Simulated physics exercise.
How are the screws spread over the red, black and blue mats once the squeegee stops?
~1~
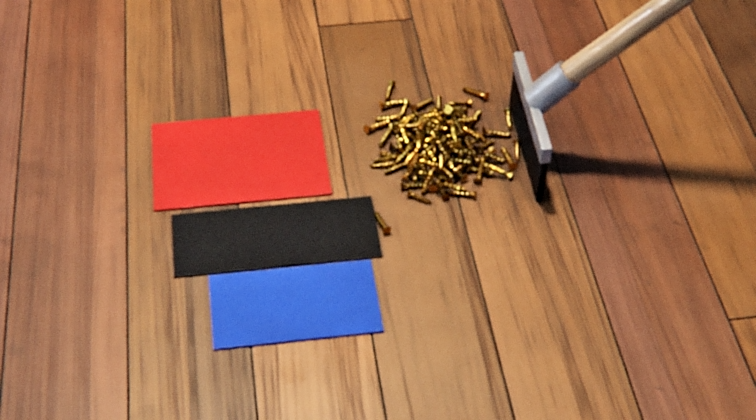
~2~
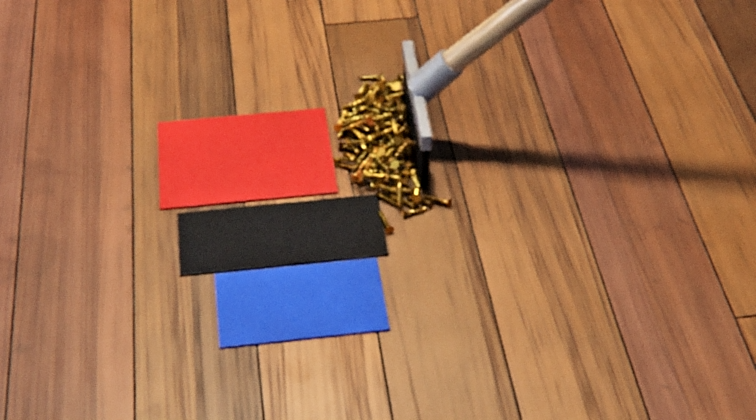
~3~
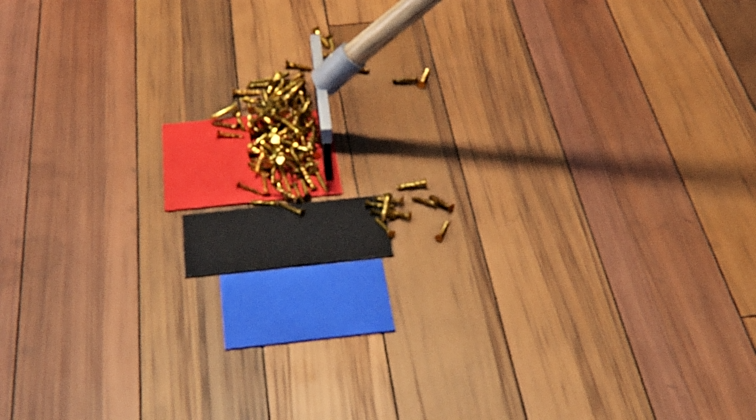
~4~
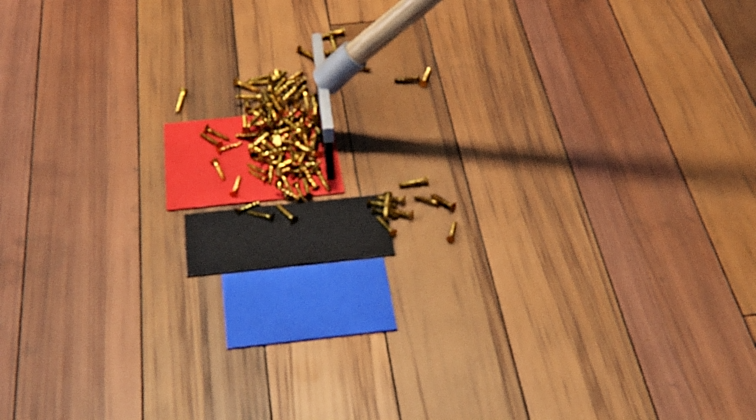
The red mat holds a large heap of the screws, while only a few lie on the black mat. The blue mat stays bare.
